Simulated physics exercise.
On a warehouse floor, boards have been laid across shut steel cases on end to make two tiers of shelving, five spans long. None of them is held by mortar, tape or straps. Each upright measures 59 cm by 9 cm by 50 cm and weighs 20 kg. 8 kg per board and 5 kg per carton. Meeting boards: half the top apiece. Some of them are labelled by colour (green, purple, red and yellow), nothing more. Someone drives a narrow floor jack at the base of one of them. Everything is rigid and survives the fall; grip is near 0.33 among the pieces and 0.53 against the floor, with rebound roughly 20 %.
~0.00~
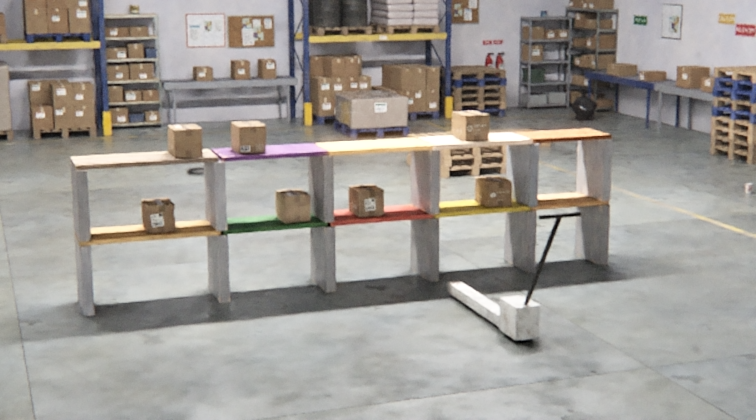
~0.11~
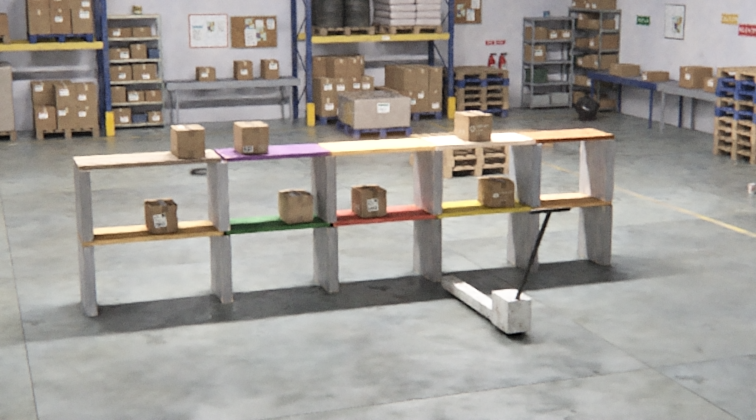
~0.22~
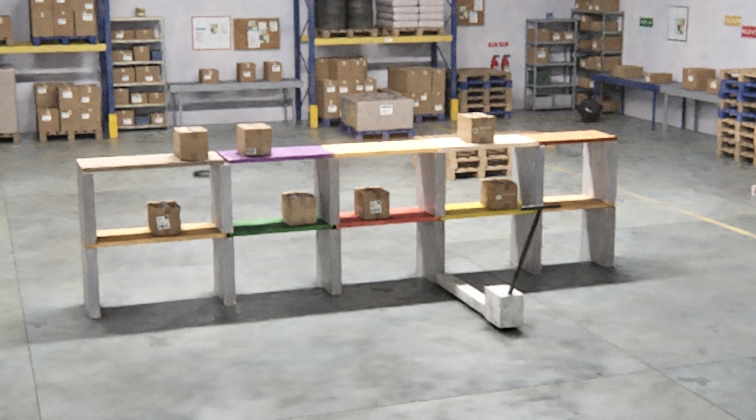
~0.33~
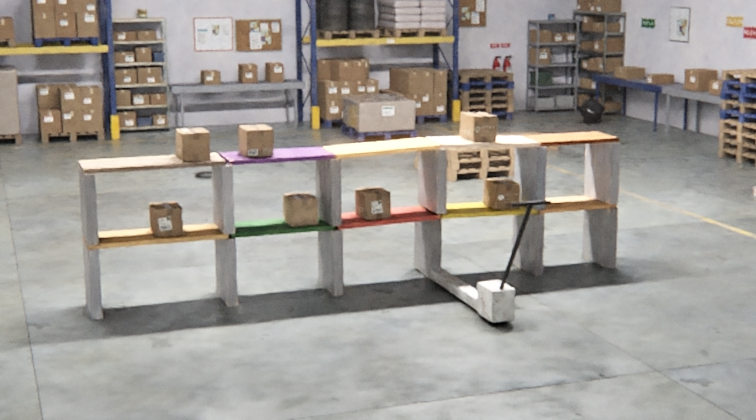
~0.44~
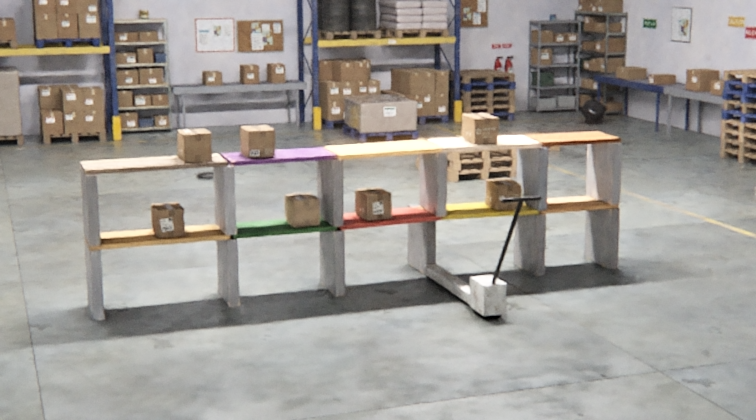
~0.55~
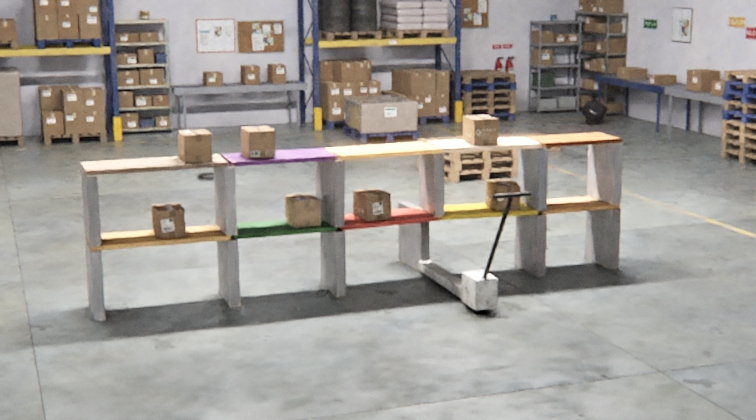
A long two-tier shelf of boards on grey upright slabs stands across a warehouse floor, seen from slightly above, with stocked racks behind. Small cartons sit on its tan, purple, green, red, yellow and orange boards, and a low white jack with a black handle rests at the front right. The jack slides left and back to the shelf's base, the boards barely shifting, while the camera pans very slightly.
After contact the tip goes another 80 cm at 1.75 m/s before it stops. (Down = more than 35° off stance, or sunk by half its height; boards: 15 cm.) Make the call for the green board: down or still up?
My call: Still up.
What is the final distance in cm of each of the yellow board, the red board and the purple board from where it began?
The yellow one ends around 30 cm from its start, the red one around 30 cm and the purple one around 0 cm.
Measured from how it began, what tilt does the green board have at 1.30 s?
Roughly 0°.
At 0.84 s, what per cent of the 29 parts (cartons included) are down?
At that instant, 25 percent.
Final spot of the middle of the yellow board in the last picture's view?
Somewhere around pixel (486, 240).
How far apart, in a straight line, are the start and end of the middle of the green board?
It finishes around 0 cm from its starting point.
By 0.84 s, 7 of the 29 pieces down; green board unmoved; red board tilted 33°, 26 cm lower.
By 1.30 s, 8 of the 29 pieces down; green board unmoved; yellow board tilted 38°, 30 cm lower.
When it is over (3.1 s), 9 of the 29 pieces down; green board unmoved; red board tilted 39°, 29 cm lower; yellow board tilted 38°, 30 cm lower. In pixels of the last frame, middles, green board near (279, 228), red board near (375, 250).
